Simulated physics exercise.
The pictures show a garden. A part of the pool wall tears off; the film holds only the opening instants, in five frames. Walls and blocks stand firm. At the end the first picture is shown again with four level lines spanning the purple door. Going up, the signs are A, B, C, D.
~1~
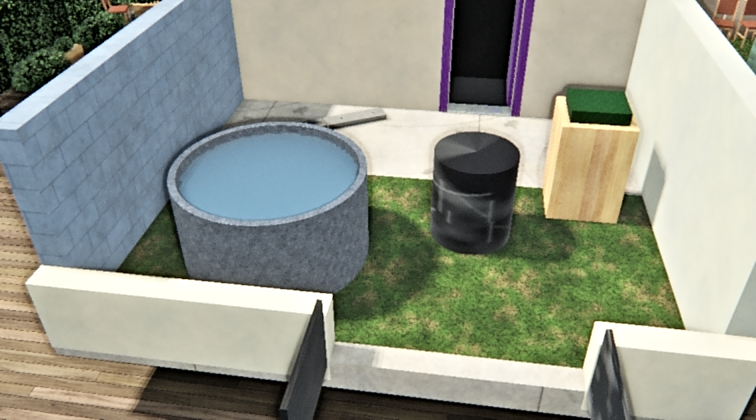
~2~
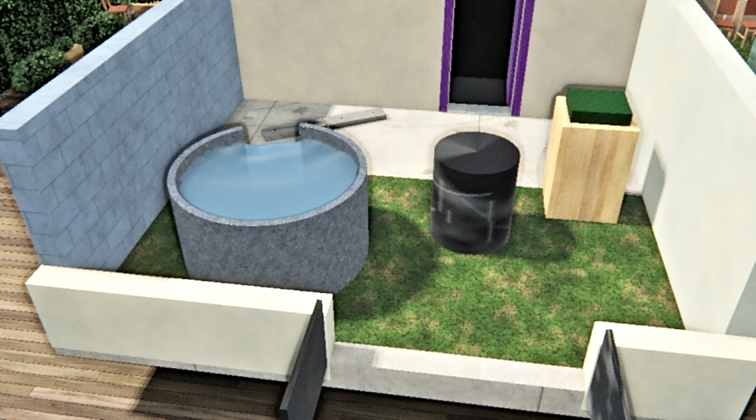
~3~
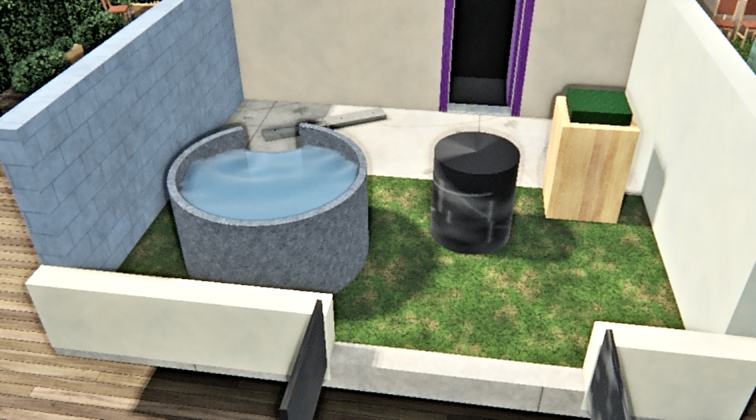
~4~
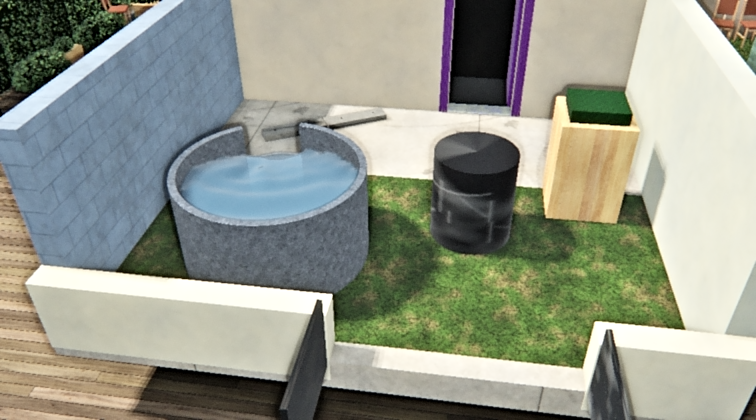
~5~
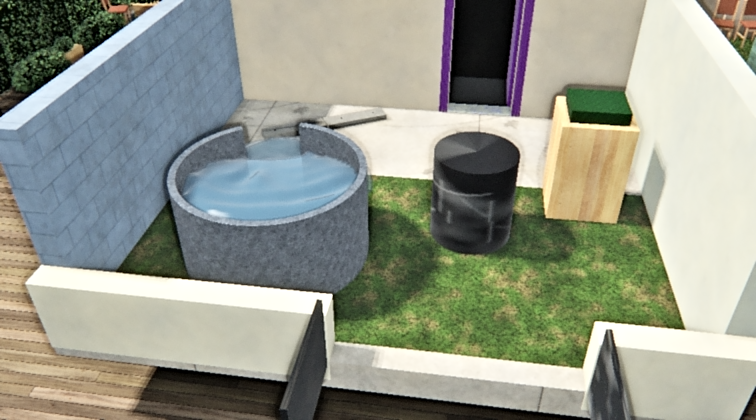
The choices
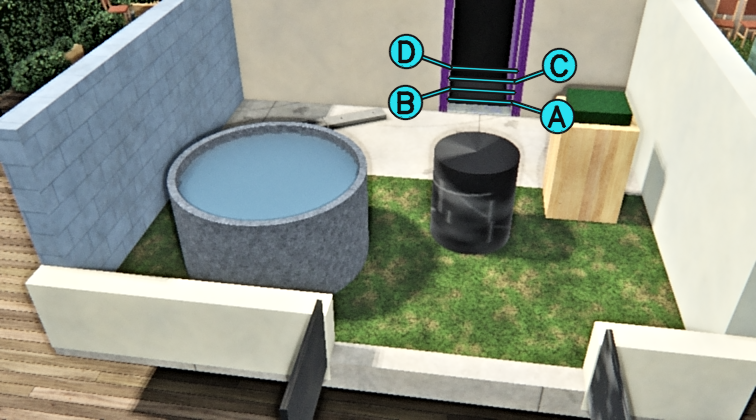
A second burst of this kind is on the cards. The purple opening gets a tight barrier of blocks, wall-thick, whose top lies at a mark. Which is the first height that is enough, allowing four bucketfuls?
A.
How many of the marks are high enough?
All four.
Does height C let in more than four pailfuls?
No.
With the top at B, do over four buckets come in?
No, that is safe.
On the marked copy, A at (480, 100); B at (481, 90); C at (482, 80); D at (483, 69); from the bottom up A, B, C, D.
With A, nothing gets over.
With B, nothing gets over.
With C, nothing gets over.
With D, nothing gets over.
